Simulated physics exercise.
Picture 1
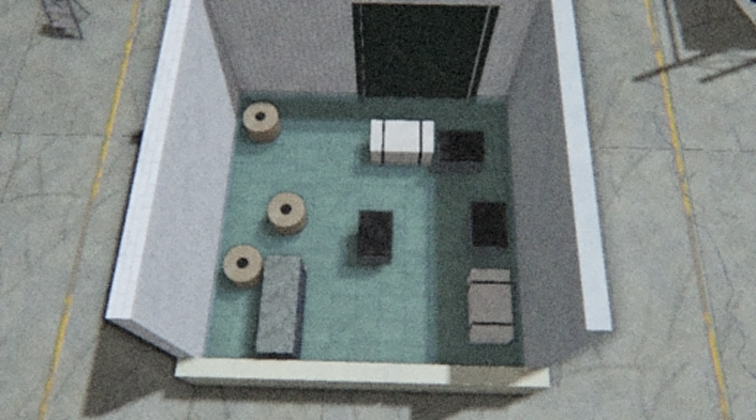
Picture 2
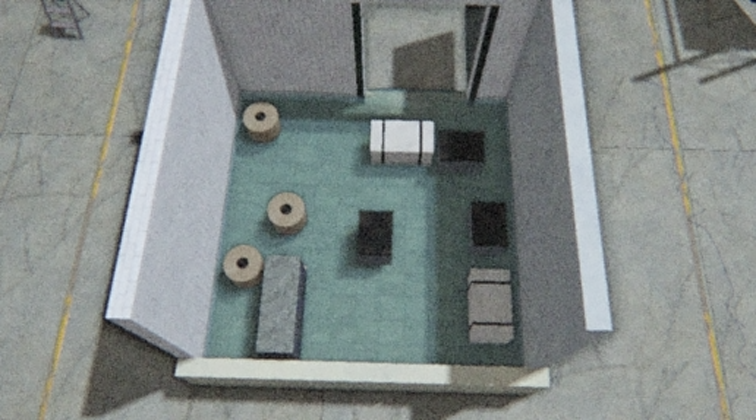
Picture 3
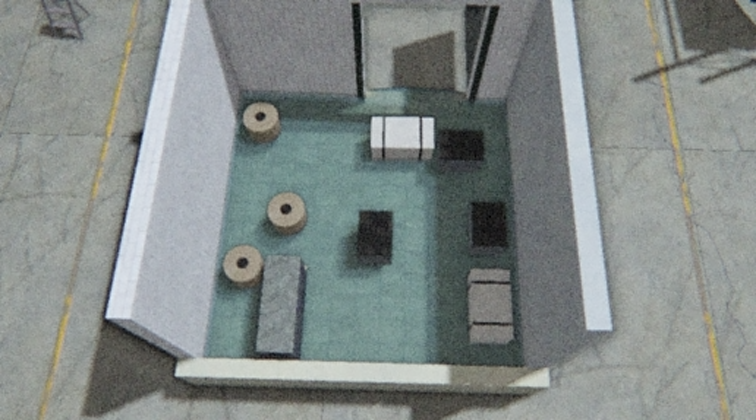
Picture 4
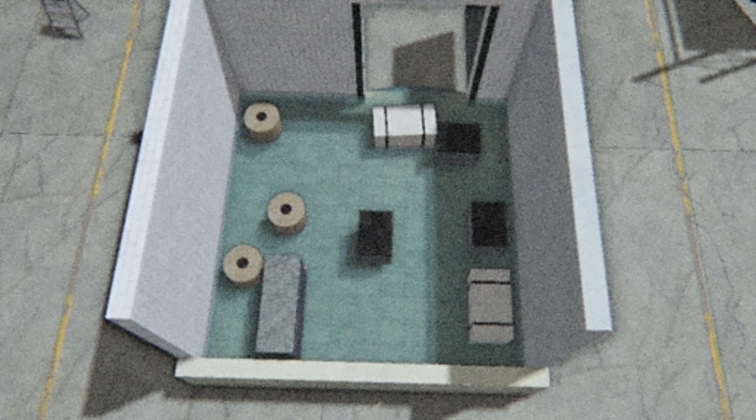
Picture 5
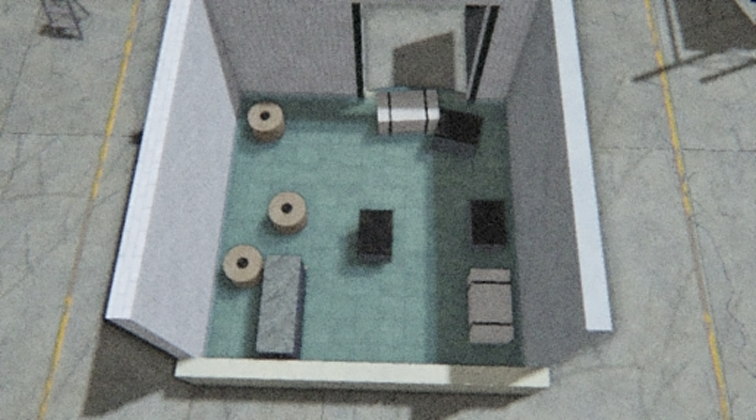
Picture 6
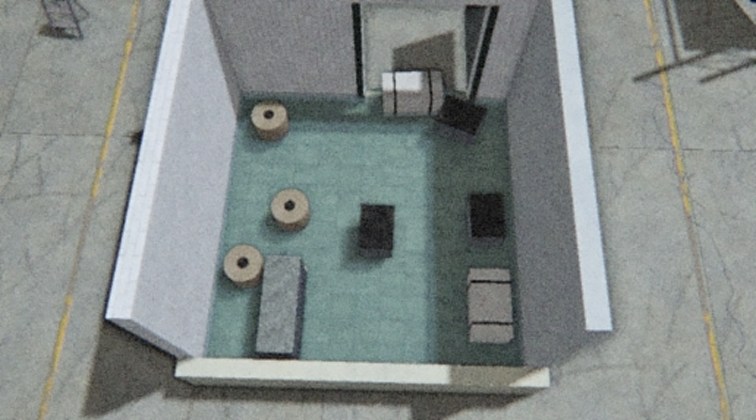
A large dark door opens, then a white trunk and a dark chest drift toward it.
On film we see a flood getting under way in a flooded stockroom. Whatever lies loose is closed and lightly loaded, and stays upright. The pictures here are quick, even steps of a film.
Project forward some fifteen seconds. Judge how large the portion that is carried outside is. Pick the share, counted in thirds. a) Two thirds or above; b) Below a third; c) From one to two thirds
Two thirds or above.
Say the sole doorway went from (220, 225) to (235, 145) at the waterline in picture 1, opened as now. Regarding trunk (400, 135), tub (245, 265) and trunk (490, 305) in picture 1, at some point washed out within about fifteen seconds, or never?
Okay, so: Makes it outside for the first, makes it outside for the second, never exits for the third.
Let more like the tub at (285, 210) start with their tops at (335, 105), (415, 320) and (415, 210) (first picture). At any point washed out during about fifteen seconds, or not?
In that order: Washed out, still in, gone.
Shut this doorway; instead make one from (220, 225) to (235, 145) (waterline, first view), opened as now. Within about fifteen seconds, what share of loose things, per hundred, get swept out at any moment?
I'd put it near 60 per cent.
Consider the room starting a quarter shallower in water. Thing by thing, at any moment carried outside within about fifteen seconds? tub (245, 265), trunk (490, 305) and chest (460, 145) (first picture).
Held back, held back, escapes.
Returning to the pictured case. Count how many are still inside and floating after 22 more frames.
Exactly 3.
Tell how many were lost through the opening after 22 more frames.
Total: 5.
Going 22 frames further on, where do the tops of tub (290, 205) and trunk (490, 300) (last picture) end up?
(377, 113) and (486, 214), roughly.
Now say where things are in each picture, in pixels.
In the first picture, a trunk at (402, 136) floats; a chest at (462, 145), afloat; 0 of 8 have shifted.
In the second picture, a trunk at (402, 136), afloat; a chest at (462, 145), afloat; 0 of 8 have shifted.
In the third picture, a trunk at (402, 132) floats, close to its start; a chest at (461, 144), afloat; 1 of 8 have shifted.
In the fourth picture, a trunk at (405, 120) floats, close to its start; a chest at (458, 137), afloat, close to its start; 2 of 8 have shifted.
In the fifth picture, a trunk at (408, 105), afloat, a stride from its start; a chest at (459, 126), afloat, a stride from its start; 3 of 8 have shifted.
In the sixth picture, a trunk at (413, 86), afloat, a stride from its start; a chest at (462, 114) floats, a stride from its start; 6 of 8 have shifted.
A moment on, 1 of 8 are out; 7 afloat.
Next, 2 of 8 are out; 6 afloat.
Later, 5 of 8 are out; 3 afloat.
In the end, 6 of 8 are out; 1 afloat.
